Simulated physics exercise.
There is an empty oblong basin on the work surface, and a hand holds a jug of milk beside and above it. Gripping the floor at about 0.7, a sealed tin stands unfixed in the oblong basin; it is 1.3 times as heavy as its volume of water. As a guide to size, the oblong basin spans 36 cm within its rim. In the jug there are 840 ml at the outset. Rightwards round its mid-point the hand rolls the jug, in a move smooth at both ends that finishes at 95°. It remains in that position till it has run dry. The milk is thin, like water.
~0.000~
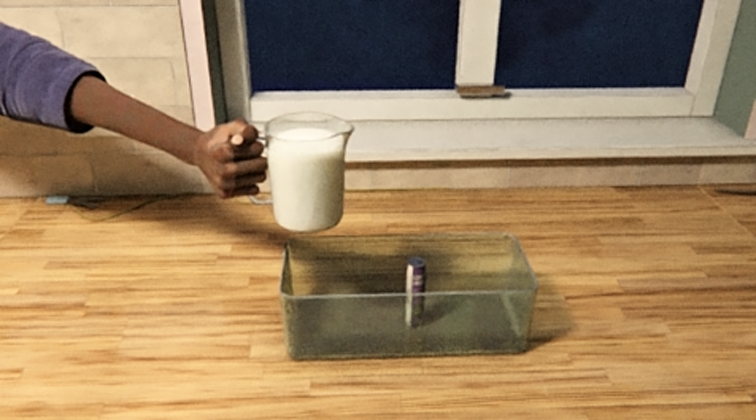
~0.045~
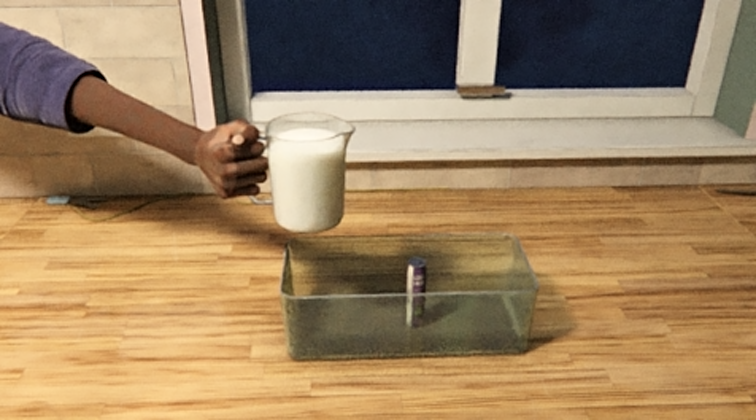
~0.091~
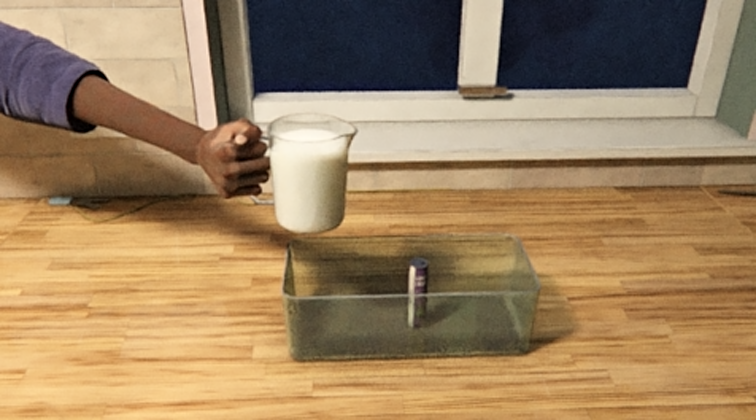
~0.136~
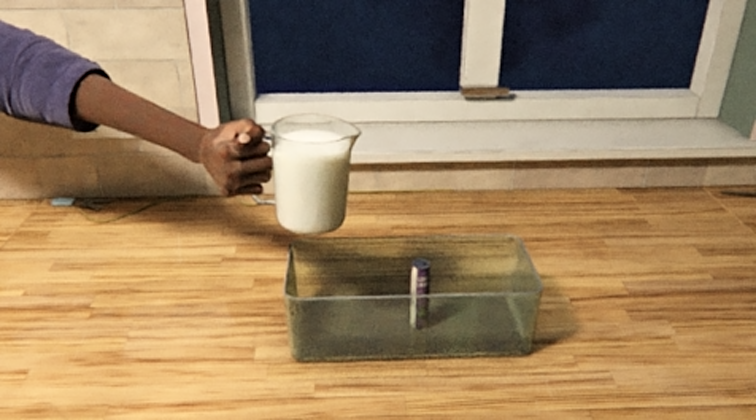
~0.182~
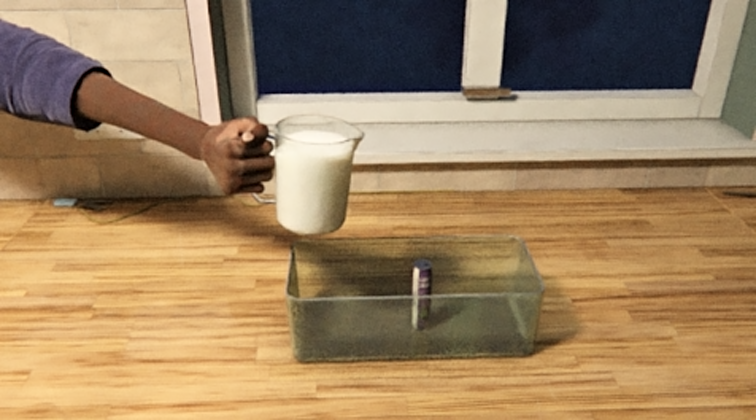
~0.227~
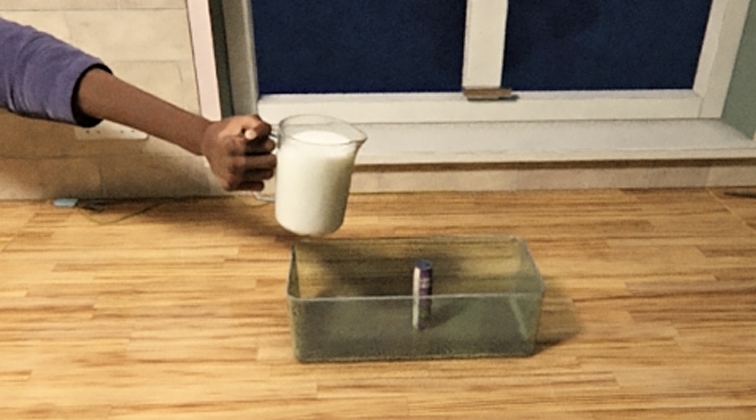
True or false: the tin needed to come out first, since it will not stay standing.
True.
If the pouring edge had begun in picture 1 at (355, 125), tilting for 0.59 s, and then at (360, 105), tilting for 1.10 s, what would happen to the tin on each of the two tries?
First it tips over; then it stays on its base.
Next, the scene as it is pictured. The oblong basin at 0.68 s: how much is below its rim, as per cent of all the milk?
Estimate - around 1 in a hundred parts.
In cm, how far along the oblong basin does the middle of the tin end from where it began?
Around 8.0 cm.
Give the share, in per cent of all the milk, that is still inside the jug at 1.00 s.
Around 50 in a hundred.
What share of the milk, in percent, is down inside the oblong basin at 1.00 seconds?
I reckon close to 30 per cent.
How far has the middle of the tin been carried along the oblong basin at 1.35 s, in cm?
Some 2 cm.
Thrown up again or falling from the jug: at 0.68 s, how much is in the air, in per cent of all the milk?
Estimate: About 10 % of all of it.
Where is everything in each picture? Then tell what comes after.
In the first picture, it leans 0°; its right rim is at (354, 127); the milk meets the walls at (268, 140) and (345, 139); the oblong basin's rim runs from (283, 266) to (526, 261); the tin's top is at (416, 265).
In the second picture, it leans 0°; its right rim is at (355, 128); the milk meets the walls at (269, 140) and (345, 140).
In the third picture, it leans 1°; its right rim is at (358, 129); the milk meets the walls at (271, 141) and (348, 141).
In the fourth picture, it leans 3°; its right rim is at (361, 131); the milk meets the walls at (275, 141) and (350, 142).
In the fifth picture, it leans 5°; its right rim is at (365, 134); the milk meets the walls at (278, 142) and (354, 143).
In the sixth picture, it leans 8°; its right rim is at (367, 137); the milk meets the walls at (280, 143) and (357, 143).
By 0.68 s the tilt is 55° and 89 per cent is still to pour; the tin stands where it began.
By 1.00 s the tilt is 88° and 49 per cent is still to pour; the tin stands where it began.
By 1.35 s the tilt is 95° and 11 per cent is still to pour; the tin leans 19°.
By 1.72 s the tilt is 95° and 2 per cent is still to pour; the tin lies on its side.
At rest the tin lies on its side.
